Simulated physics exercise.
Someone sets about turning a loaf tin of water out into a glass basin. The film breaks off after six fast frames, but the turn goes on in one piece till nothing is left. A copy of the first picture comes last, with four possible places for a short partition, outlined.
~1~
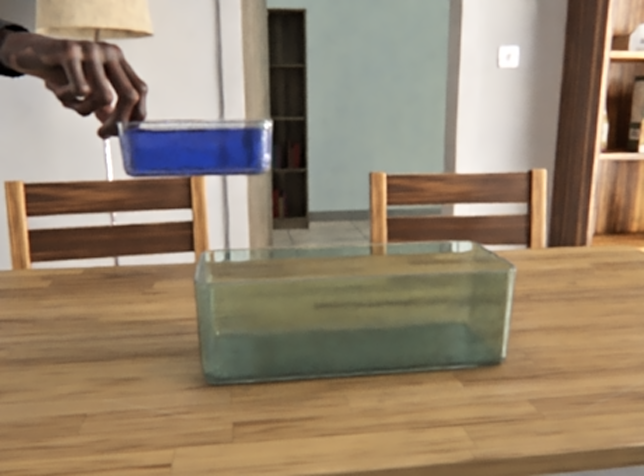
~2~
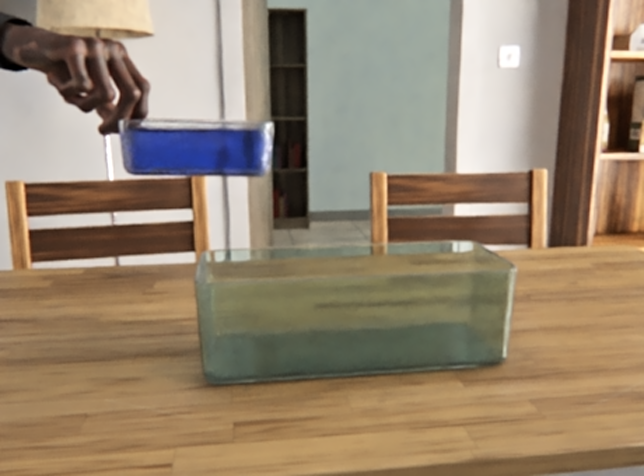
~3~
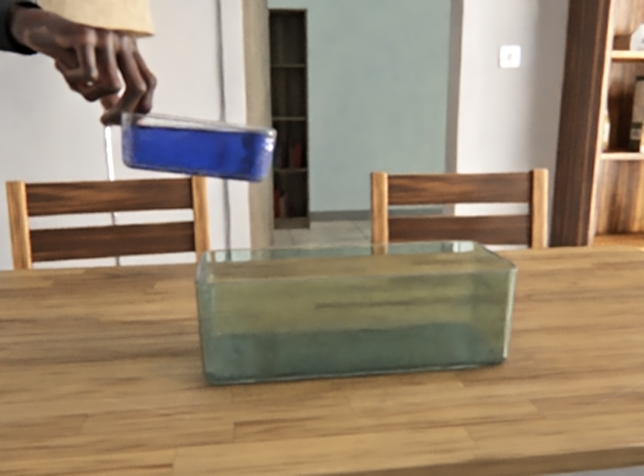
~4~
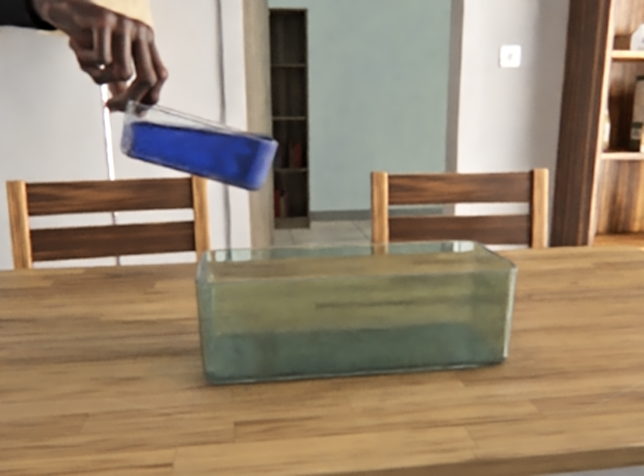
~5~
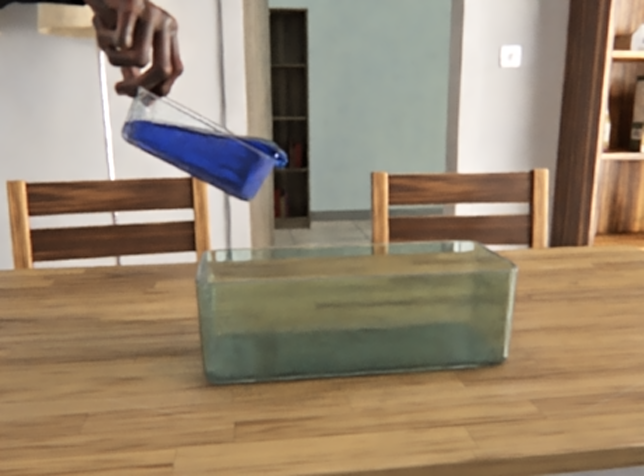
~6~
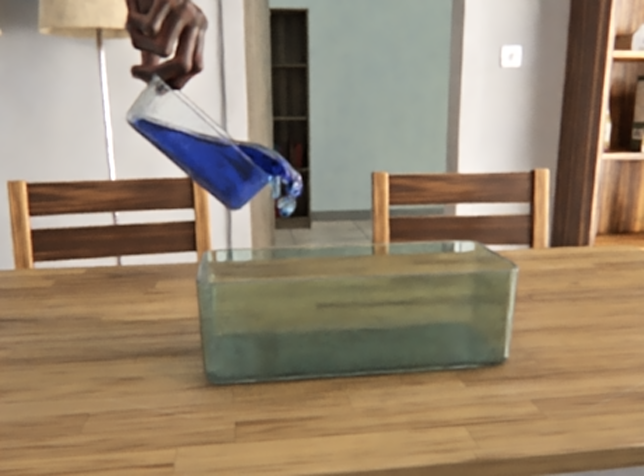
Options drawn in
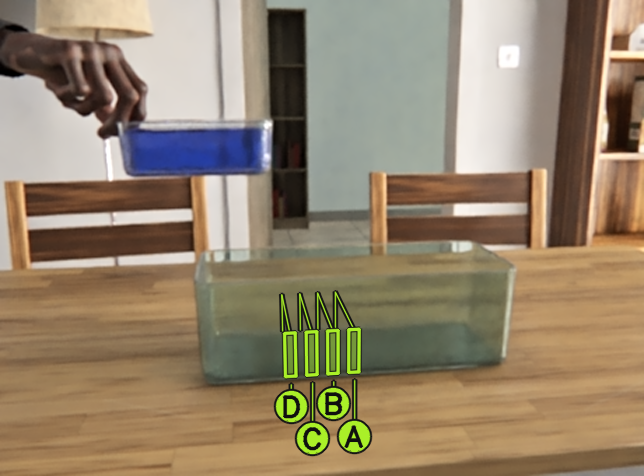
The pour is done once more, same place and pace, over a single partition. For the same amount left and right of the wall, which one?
Take B.
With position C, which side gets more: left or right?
More ends on the right.
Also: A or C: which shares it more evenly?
C.
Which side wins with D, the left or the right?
More ends on the right.
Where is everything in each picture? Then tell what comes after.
Upright, lip at (268, 120); basin from (203, 381) to (505, 361); nothing has left yet.
Tipped about 2°, lip at (269, 122); nothing has left yet.
Tipped about 8°, lip at (272, 129); nothing has left yet.
Tipped about 17°, lip at (274, 141); water is over the lip, down to (274, 141).
Tipped about 29°, lip at (273, 156); water is over the lip, down to (279, 163).
Tipped about 43°, lip at (269, 173); water is over the lip, down to (283, 210).
On the marked copy, A at (354, 380); B at (333, 381); C at (312, 382); D at (291, 384).
Choosing A, about 82 % ends left of the wall and 10 % right of it; 8 % is lost outside.
Choosing B, about 47 % ends left of the wall and 48 % right of it; 5 % is lost outside.
Choosing C, about 25 % ends left of the wall and 72 % right of it; 3 % is lost outside.
Choosing D, about 14 % ends left of the wall and 83 % right of it; 3 % is lost outside.
